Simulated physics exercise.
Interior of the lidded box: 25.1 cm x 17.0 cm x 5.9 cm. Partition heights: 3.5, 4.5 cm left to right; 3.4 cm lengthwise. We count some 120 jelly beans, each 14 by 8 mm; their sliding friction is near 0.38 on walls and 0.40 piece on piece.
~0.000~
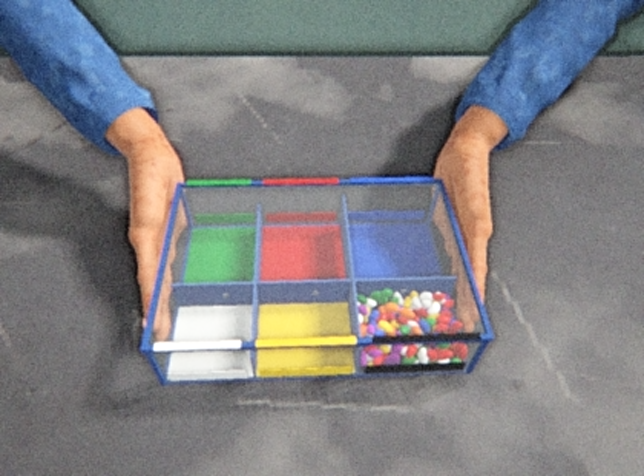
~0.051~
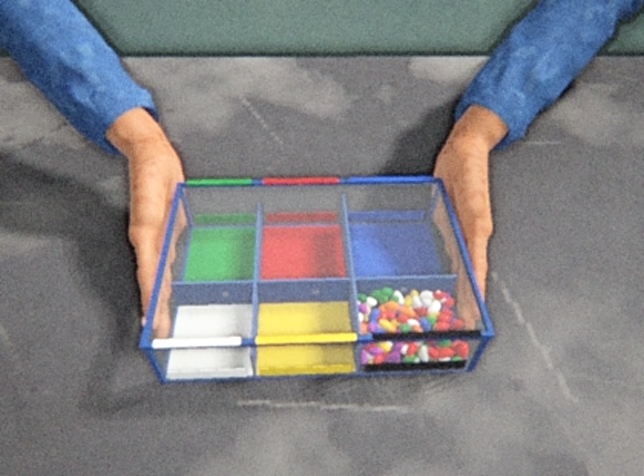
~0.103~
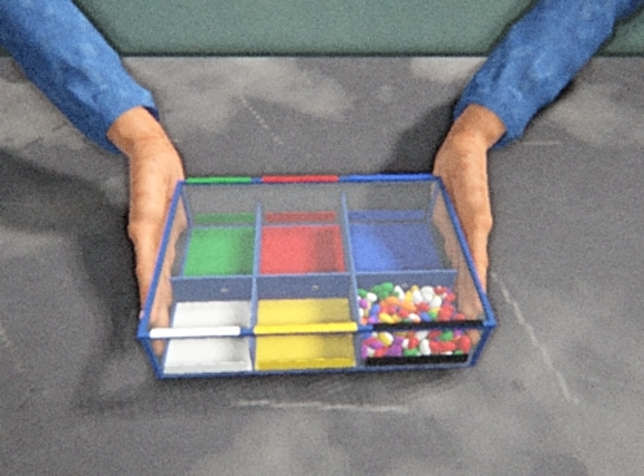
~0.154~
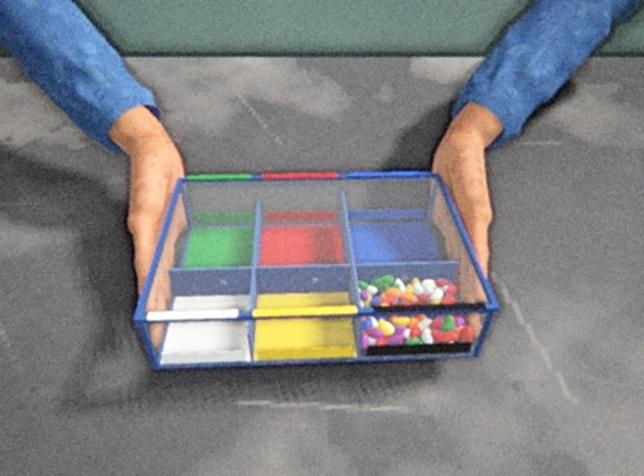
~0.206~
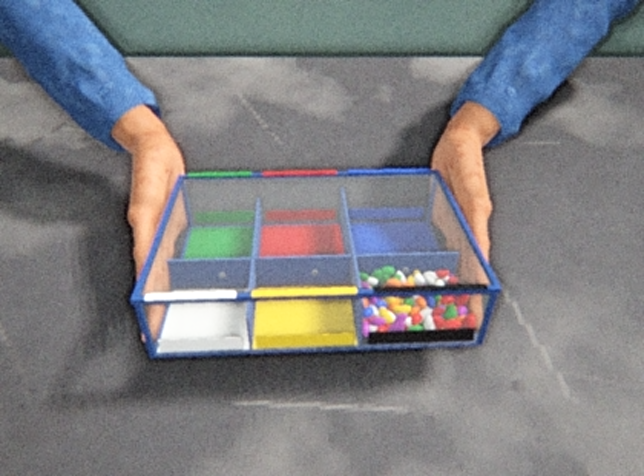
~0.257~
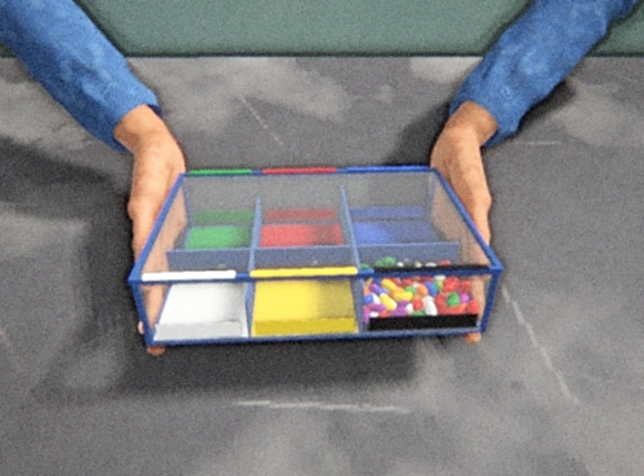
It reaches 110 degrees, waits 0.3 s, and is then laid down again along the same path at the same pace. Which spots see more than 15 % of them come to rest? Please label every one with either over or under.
Labels - red: Under; blue: Over; green: Under; yellow: Under; white: Under; black: Under.
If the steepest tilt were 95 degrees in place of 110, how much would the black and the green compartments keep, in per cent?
In per cent, black comes to 25 and green to 0.
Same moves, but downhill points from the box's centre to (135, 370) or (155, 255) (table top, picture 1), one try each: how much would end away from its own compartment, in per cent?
Near 20 and 60 per cent, in that order.
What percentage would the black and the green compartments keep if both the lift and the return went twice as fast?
Black 0 %, green 0 %.
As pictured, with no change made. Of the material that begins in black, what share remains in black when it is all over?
Around 0 per cent of it.
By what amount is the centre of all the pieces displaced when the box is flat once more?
It moves around 11.0 centimetres.
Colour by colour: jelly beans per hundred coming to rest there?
The red one ends with 10, blue 90, green 0, yellow 0, white 0 and black 0 per cent.
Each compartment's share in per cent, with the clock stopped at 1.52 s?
Shares - red: 5; blue: 85; green: 0; yellow: 0; white: 0; black: 5.
Then, at 1.52 s, tilt 110 degrees; red 5 %, blue 85 %, black 5 %.
After 2.37 s, tilt 56 degrees; red 10 %, blue 90 %.
Then, at 3.22 s, tilt 0 degrees; red 10 %, blue 90 %.
By 3.9 s all is still; red 10 %, blue 90 %, green 0 %, yellow 0 %, white 0 %, black 0 %.
